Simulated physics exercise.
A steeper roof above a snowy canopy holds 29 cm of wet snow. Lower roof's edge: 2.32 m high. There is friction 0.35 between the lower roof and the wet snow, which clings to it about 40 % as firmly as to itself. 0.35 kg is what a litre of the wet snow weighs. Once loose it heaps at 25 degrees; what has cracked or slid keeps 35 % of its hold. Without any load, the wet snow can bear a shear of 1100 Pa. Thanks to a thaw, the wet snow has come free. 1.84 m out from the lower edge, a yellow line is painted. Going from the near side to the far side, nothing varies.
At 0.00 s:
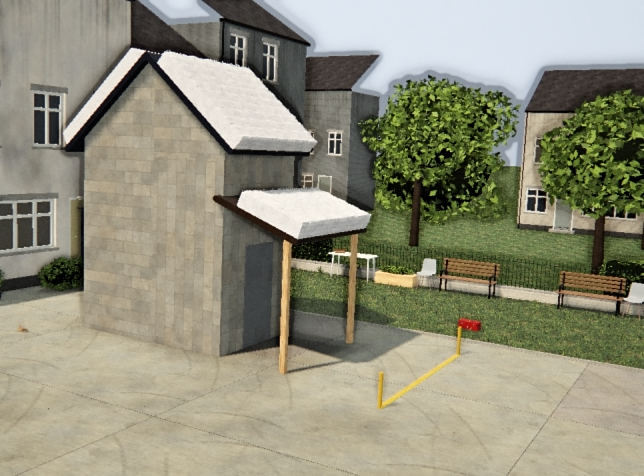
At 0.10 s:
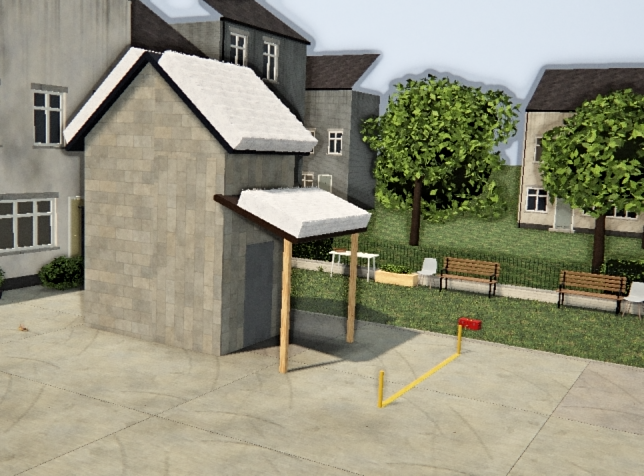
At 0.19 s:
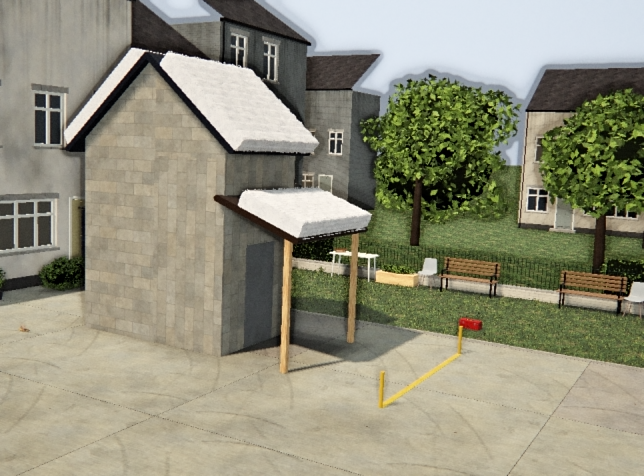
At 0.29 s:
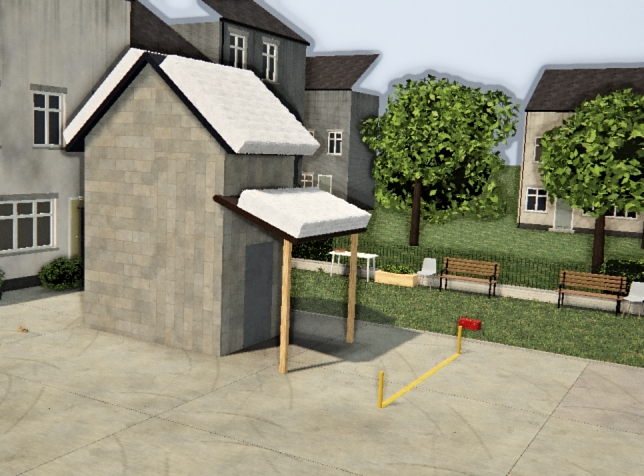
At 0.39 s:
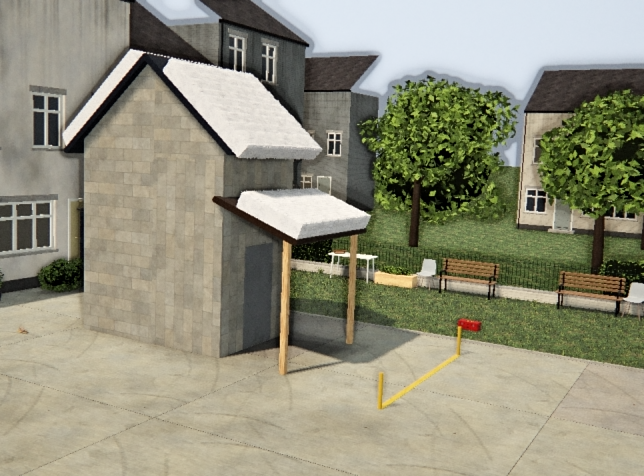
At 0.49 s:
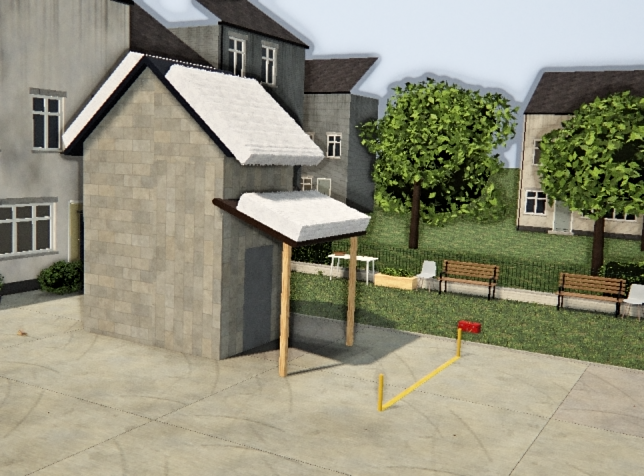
At the start, thick white snow covers a small block building's steep roof and the lower canopy on wooden posts beside it. The snow barely stirs at first, then the upper layer slides slightly down the right-hand slope while the canopy's slab creeps outward in one piece, slightly over its edge.
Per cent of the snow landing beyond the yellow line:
Roughly 12 %.
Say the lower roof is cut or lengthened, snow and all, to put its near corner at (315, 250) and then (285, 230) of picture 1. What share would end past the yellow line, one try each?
10 %, 12 %.
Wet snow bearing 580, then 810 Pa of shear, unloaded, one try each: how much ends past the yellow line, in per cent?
The two runs give near 35 % and near 20 % respectively.
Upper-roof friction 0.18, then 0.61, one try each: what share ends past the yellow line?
It would be 25 % the first time and 0 % the second.
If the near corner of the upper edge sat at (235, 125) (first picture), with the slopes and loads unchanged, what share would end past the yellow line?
Share past the line: About 25 %.
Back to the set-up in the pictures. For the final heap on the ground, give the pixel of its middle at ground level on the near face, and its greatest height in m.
Around (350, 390); it stands about 0.4 m.
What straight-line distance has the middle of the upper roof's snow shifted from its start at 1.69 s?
It has shifted some 2.8 m.
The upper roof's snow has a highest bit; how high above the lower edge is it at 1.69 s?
Height above lower edge: Approx. 1.0 m.
After 1.04 s, none is below the lower edge and 0 % is past the line.
After 1.69 s, 5 % is below the lower edge and 0 % is past the line.
After 2.35 s, 59 % is below the lower edge and 5 % is past the line.
After 3.00 s, 67 % is below the lower edge and 12 % is past the line.
After 3.90 s, 67 % is below the lower edge and 12 % is past the line.
